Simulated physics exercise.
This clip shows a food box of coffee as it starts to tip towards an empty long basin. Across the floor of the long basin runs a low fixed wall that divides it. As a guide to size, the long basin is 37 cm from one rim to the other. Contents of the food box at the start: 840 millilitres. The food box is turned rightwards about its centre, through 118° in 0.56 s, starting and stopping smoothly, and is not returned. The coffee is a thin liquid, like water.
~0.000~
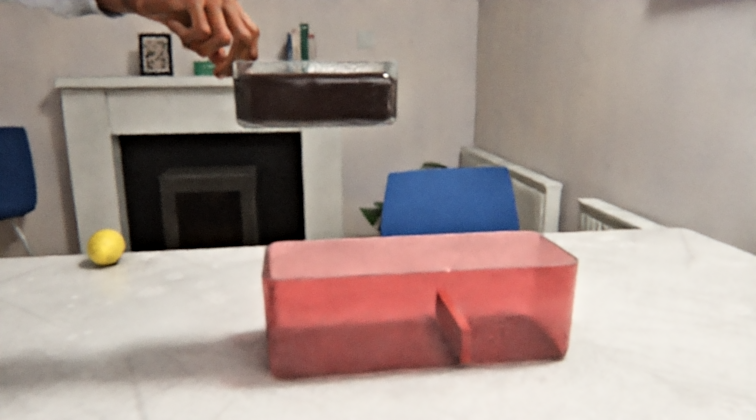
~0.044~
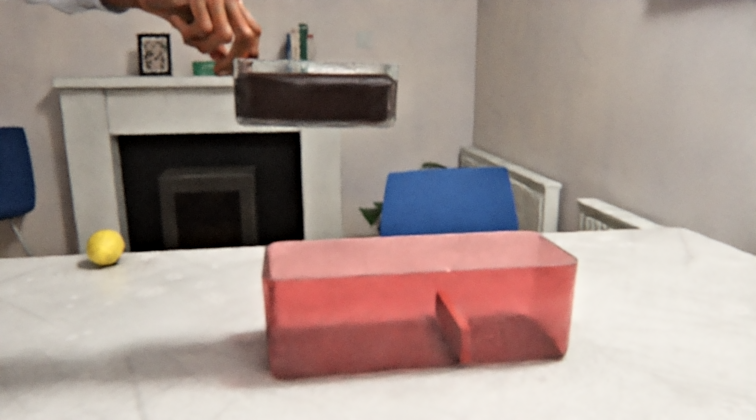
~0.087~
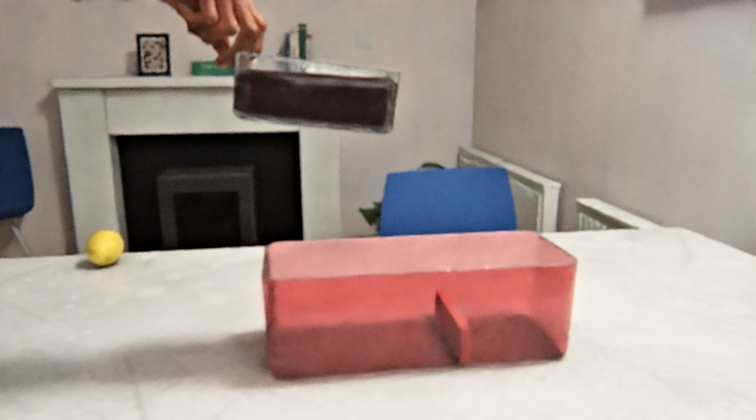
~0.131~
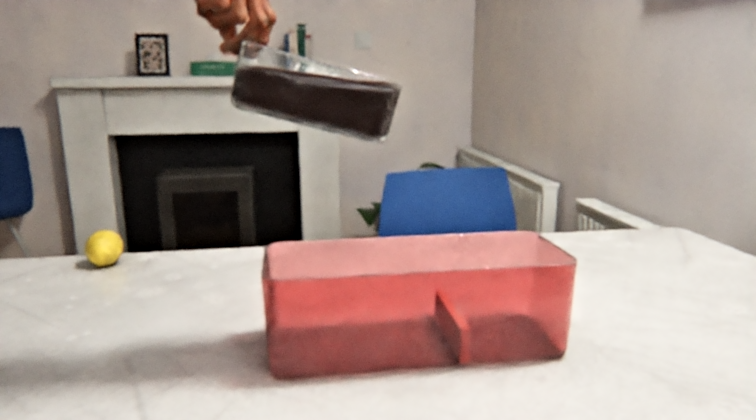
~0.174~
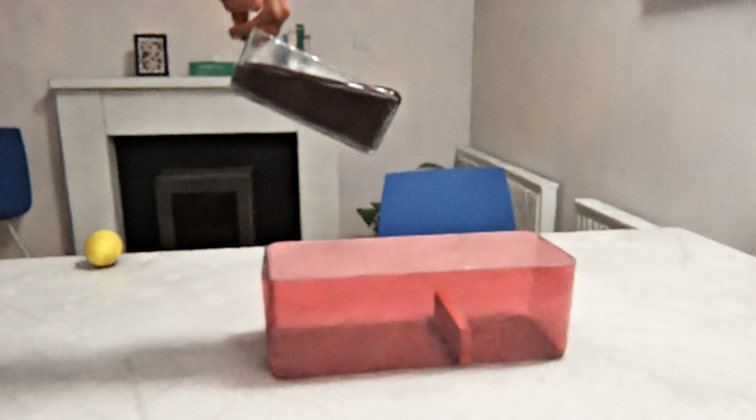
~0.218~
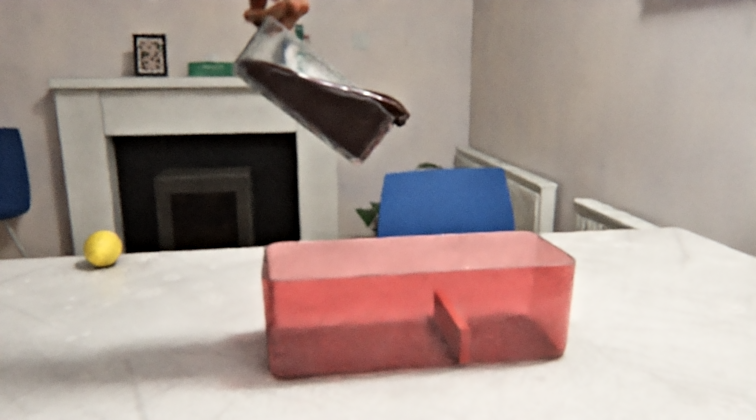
A hand tilting a clear food box of dark coffee rightwards above an empty red basin, coffee starting over its right rim.
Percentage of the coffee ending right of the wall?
23 per cent.
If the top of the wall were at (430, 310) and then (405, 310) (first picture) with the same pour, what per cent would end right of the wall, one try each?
Result: 50 per cent, then 65 per cent.
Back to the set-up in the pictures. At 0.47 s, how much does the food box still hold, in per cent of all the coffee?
Around 9 percent.
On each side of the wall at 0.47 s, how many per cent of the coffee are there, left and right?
About 26 left, about 12 right.
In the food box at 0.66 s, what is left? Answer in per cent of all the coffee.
1 %.
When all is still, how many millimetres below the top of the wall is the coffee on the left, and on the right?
Roughly 24 mm on the left side and roughly 32 mm on the right.
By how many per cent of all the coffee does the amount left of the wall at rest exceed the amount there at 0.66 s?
Around 5 per cent.
By 0.47 s the tilt is 111° and 9 per cent is still to pour, 26 is left of the wall and 13 right of it.
By 0.66 s the tilt is 118° and 1 per cent is still to pour, 60 is left of the wall and 23 right of it.
By 0.85 s the tilt is 118° and 0 per cent is still to pour, 64 is left of the wall and 22 right of it.
By 1.06 s the tilt is 118° and 0 per cent is still to pour, 66 is left of the wall and 23 right of it.
At rest 66 per cent lies left of the wall, 23 right of it and 11 outside.
